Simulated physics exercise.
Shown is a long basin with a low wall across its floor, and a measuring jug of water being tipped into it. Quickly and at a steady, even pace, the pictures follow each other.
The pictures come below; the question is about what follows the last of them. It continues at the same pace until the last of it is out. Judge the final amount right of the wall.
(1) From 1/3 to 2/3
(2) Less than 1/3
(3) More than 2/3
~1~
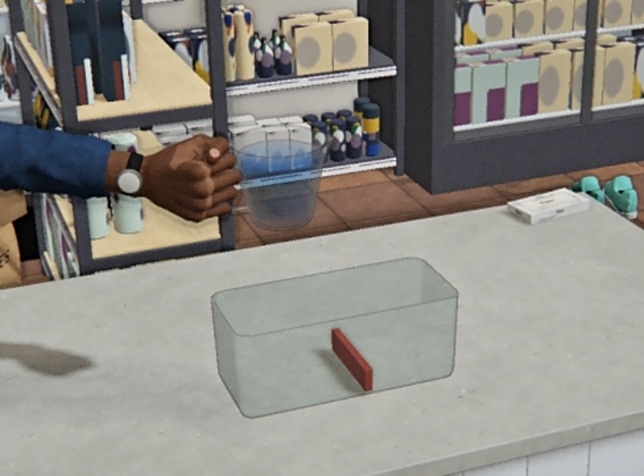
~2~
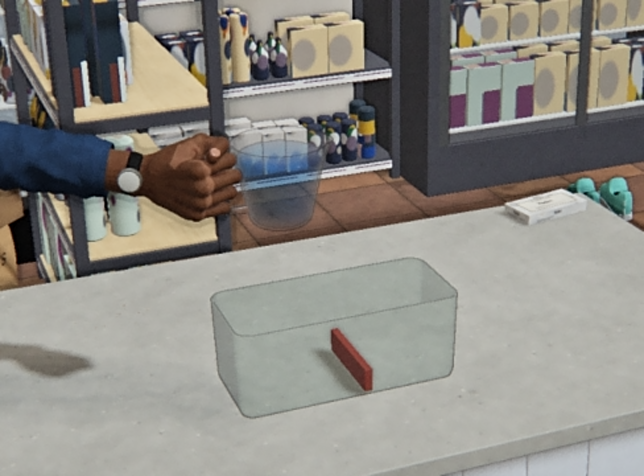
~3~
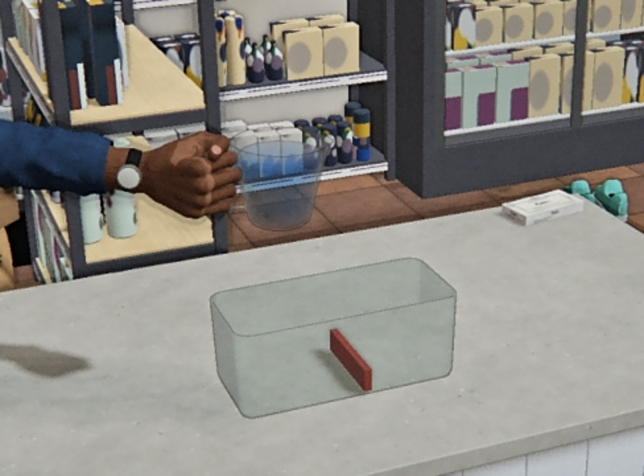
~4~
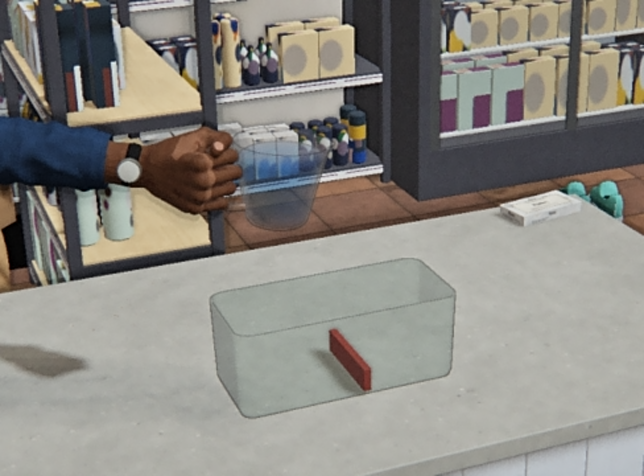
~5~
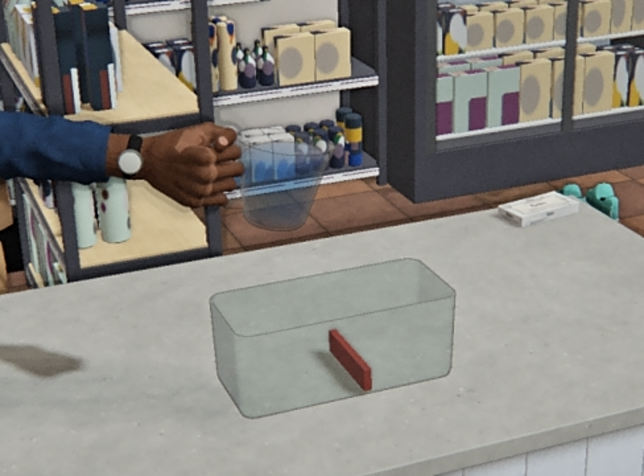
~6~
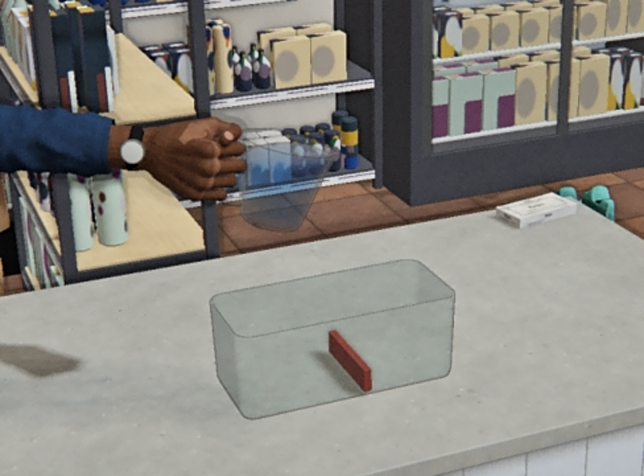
More than 2/3 (3).
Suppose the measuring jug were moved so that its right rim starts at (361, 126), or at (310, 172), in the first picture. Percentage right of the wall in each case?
In order, roughly 60 percent and 55 percent.
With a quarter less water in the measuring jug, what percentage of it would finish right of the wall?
Close to 80 per cent, more or less.
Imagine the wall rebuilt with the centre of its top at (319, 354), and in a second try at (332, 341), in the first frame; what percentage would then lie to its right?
90 % and 95 %, roughly.
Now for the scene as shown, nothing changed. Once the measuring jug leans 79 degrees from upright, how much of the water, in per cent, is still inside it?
Roughly 55 percent remains at that point.
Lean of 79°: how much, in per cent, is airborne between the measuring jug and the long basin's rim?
Share: Approx. 30 %.
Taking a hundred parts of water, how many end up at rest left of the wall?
It comes to some 20 per cent.
A moment on, the measuring jug is tipped on its side and 57 per cent is still to pour, 0 is left of the wall and 11 right of it.
Next, the measuring jug is tipped right over and 4 per cent is still to pour, 5 is left of the wall and 77 right of it.
Then the measuring jug is tipped right over and 0 per cent is still to pour, 16 is left of the wall and 82 right of it.
Later the measuring jug is tipped right over and 0 per cent is still to pour, 20 is left of the wall and 78 right of it.
In the end 21 per cent lies left of the wall, 77 right of it and 2 outside.
